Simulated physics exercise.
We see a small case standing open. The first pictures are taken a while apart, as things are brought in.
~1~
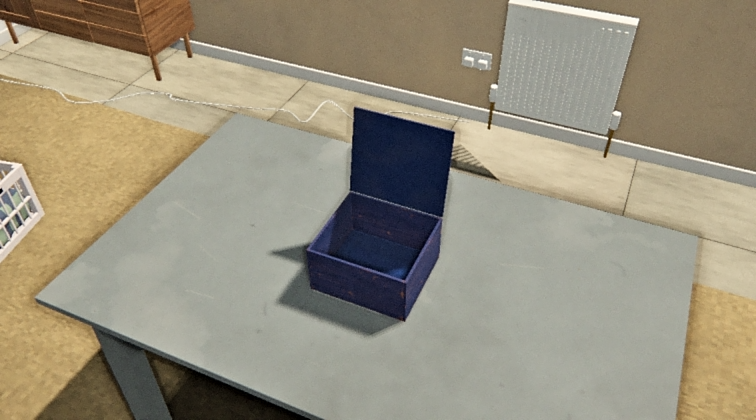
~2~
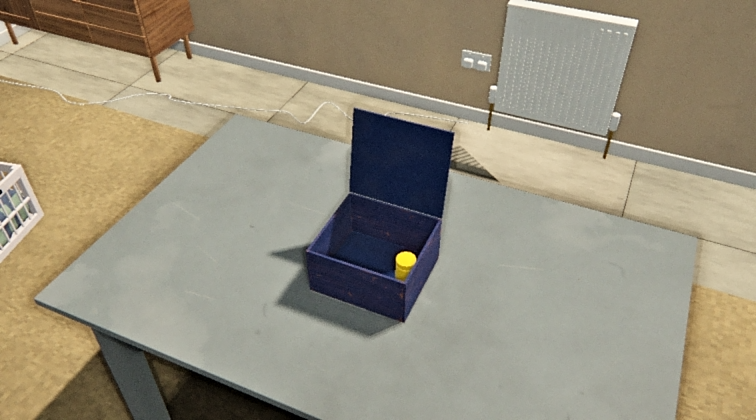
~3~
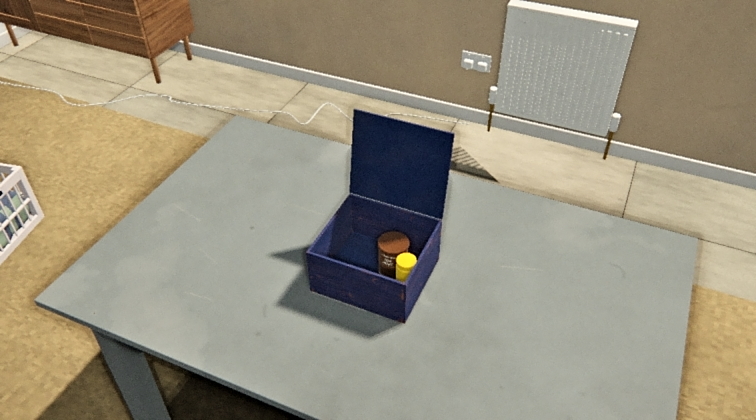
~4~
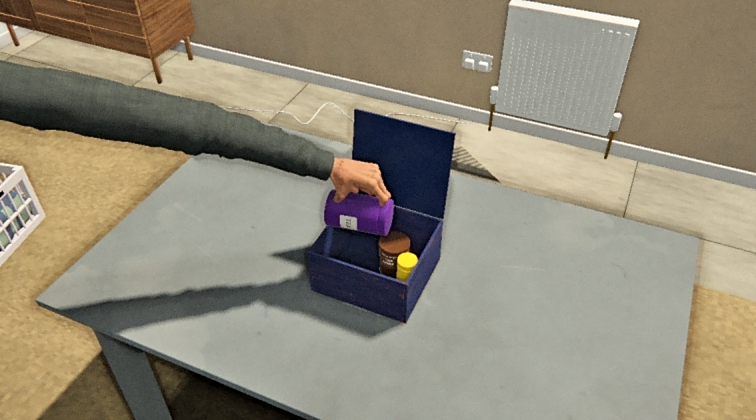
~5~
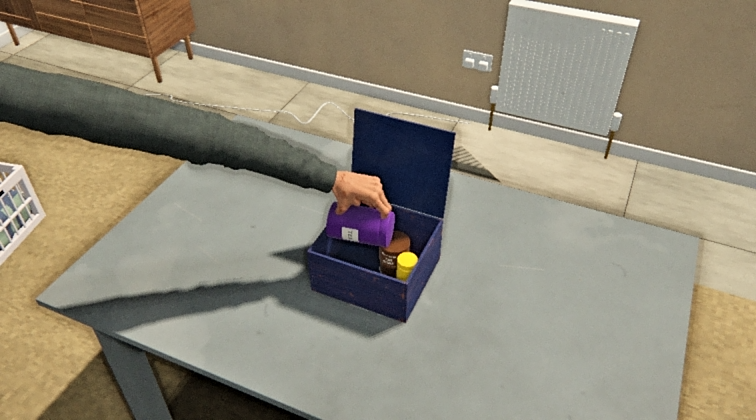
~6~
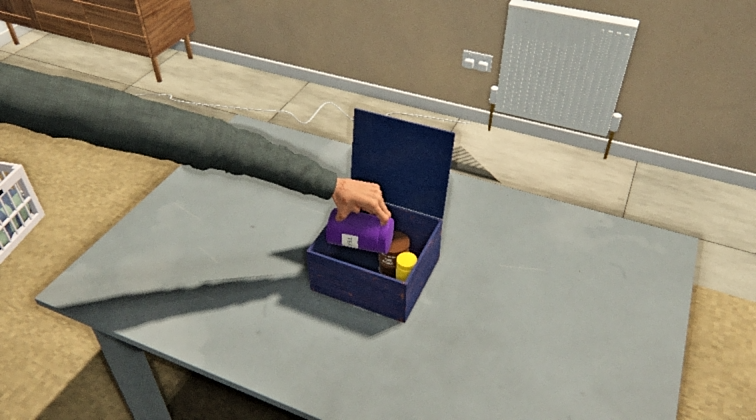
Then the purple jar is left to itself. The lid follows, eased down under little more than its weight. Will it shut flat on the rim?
As it turns out, it sits on the rim.
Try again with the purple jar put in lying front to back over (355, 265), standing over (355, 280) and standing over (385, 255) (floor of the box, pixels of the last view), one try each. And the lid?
First, it sits on the rim; second, it is held up; third, it is held up.
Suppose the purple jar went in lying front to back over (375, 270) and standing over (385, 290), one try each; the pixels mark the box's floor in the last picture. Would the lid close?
First, it closes; second, it closes.
Then, 1.30 s past the last view, lid 81° above the rim; purple jar displaced about its own width near (360, 271).
Then, 1.90 s past the last view, lid 20° above the rim; purple jar displaced about its own width near (360, 271).
Finally, lid shut; moved from the start, purple jar; the other 2 still in place. Final places as the last picture's camera would see them, purple jar near (360, 271).
